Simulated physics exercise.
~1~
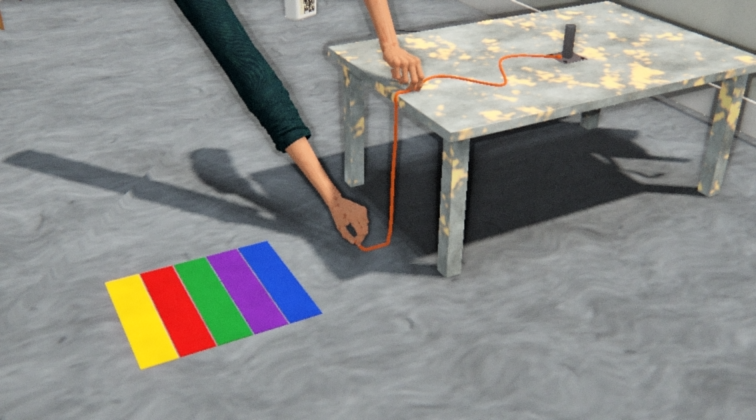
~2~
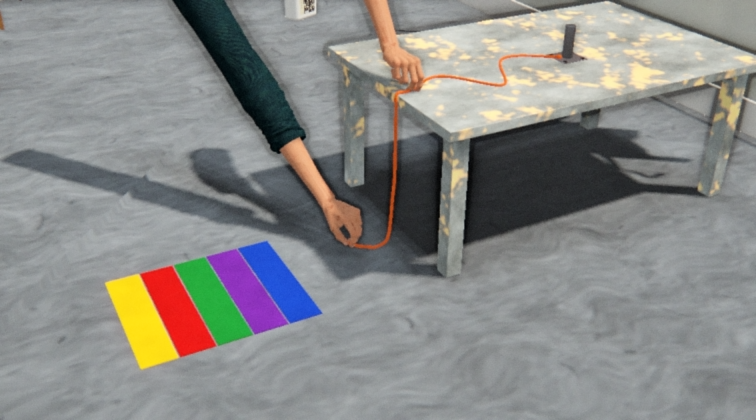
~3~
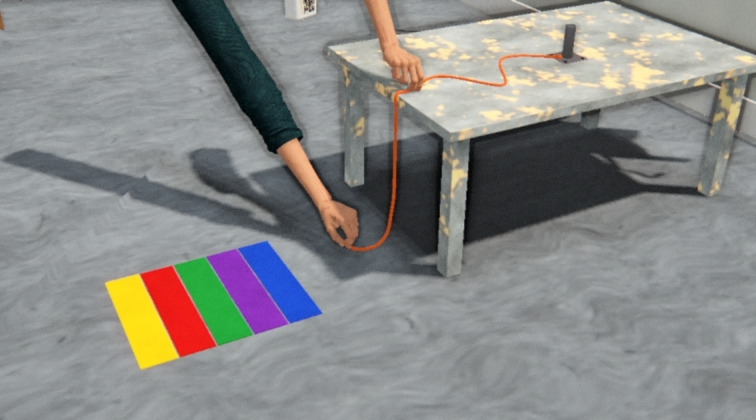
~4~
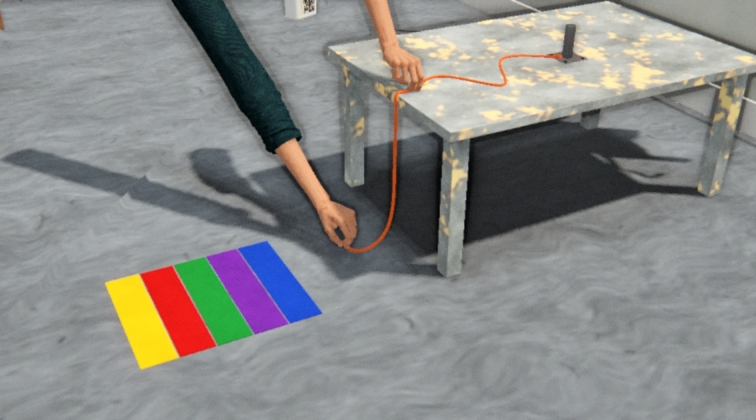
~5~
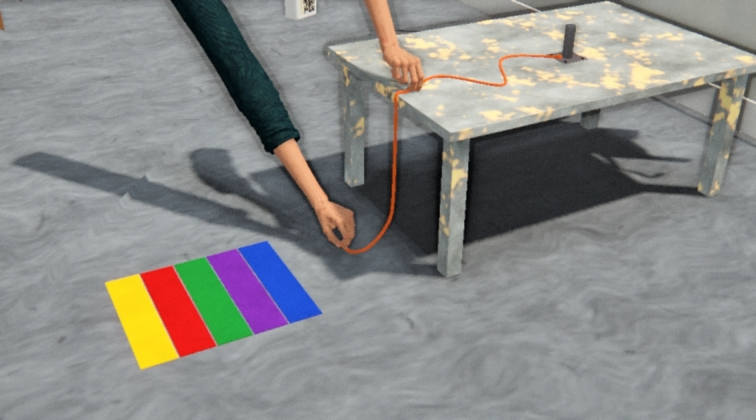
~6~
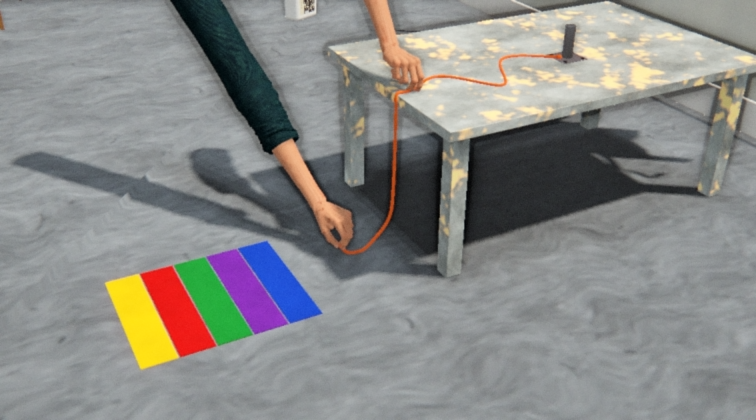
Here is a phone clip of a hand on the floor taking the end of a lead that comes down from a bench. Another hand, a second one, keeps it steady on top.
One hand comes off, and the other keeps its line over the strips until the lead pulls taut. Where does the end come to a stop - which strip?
On the red strip.
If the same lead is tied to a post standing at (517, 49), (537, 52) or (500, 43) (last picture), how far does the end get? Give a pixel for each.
Roughly (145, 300), (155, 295) and (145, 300), try by try.
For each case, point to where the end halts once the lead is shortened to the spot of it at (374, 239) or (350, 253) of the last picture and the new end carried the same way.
Roughly (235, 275), (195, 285).
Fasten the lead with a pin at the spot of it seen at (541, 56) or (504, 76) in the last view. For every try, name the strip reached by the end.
Red; green.
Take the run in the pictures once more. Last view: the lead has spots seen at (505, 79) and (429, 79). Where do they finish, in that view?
In that view they sit near (465, 80) and near (383, 107).
Soon after, end near (233, 275); over purple.
Then, end near (195, 286); over green.
At full stretch, end near (172, 292); over red. It gets as far as the red strip.
